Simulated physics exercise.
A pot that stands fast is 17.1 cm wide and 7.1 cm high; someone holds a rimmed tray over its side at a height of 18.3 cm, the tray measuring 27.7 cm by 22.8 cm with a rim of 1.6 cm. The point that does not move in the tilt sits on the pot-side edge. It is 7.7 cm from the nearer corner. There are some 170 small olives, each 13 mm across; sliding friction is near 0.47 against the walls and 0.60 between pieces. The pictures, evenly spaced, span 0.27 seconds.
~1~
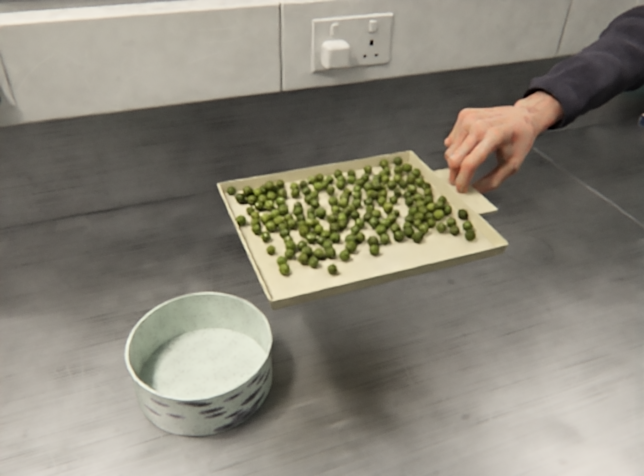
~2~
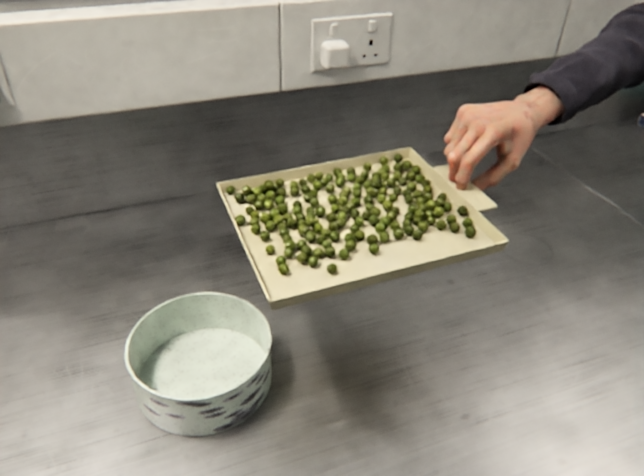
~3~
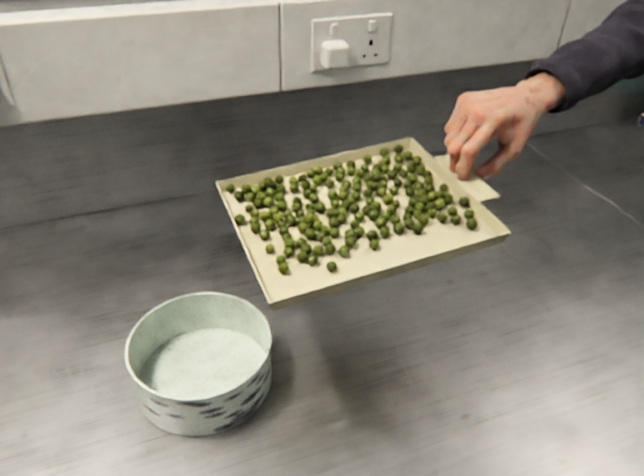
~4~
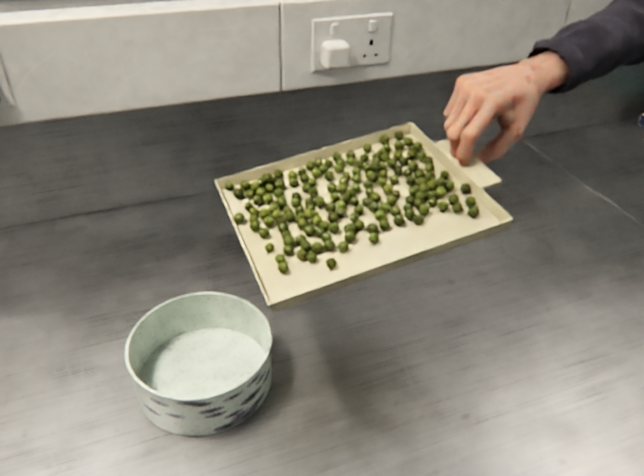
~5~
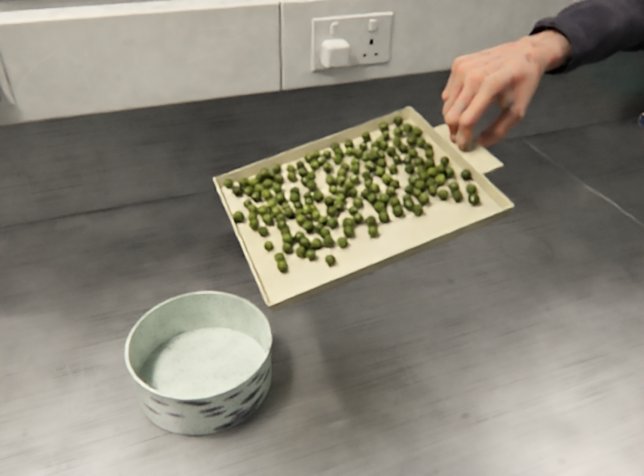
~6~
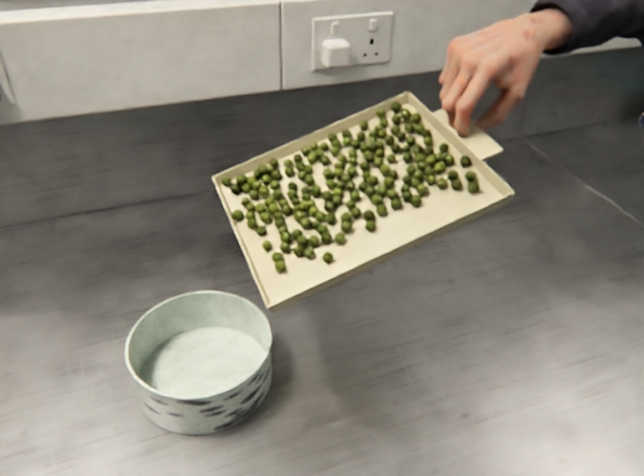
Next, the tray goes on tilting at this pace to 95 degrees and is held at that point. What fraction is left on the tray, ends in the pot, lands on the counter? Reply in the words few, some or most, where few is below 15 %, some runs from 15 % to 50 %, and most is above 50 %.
Shares - tray: Few; pot: Most; counter: Some.
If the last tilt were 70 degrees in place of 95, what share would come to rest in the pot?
In that case it comes to about 5 in a hundred.
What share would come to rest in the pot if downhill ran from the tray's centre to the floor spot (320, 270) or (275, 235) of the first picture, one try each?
That would be close to 20 per cent and then close to 65 per cent.
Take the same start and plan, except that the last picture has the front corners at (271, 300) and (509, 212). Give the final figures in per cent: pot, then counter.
Pot 70, counter 30.
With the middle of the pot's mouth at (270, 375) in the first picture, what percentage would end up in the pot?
With the pot there, close to 55 per cent.
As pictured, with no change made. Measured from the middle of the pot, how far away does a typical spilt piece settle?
About 16 cm.
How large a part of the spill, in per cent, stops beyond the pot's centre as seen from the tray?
I'd put it at close to 60 per cent.
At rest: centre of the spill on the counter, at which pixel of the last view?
At about (218, 457).
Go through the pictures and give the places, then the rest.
In the first frame, tray tilt 0 degrees, front corners at (273, 298) and (505, 243); middle of the pieces at (351, 209); pot at (200, 341).
In the second frame, tray tilt 1 degrees, front corners at (272, 298) and (505, 239); middle of the pieces at (351, 207).
In the third frame, tray tilt 4 degrees, front corners at (271, 299) and (506, 231), lowest corner left front; middle of the pieces at (350, 202).
In the fourth frame, tray tilt 9 degrees, front corners at (271, 301) and (509, 218), lowest corner left front; middle of the pieces at (350, 194).
In the fifth frame, tray tilt 13 degrees, front corners at (270, 302) and (510, 204), lowest corner left front; middle of the pieces at (349, 186).
In the sixth frame, tray tilt 18 degrees, front corners at (269, 303) and (510, 191), lowest corner left front; middle of the pieces at (346, 179); pot at (200, 339).
Then, 0.44 s after the last picture, tilt 55 degrees; the tray holds 100 %, the pot 0 %.
Then, 0.73 s after the last picture, tilt 79 degrees; the tray holds 85 %, the pot 5 %.
Then, 1.13 s after the last picture, tilt 95 degrees; the tray holds 10 %, the pot 40 %.
In the end, tray 0 %, pot 70 %, counter 30 %.
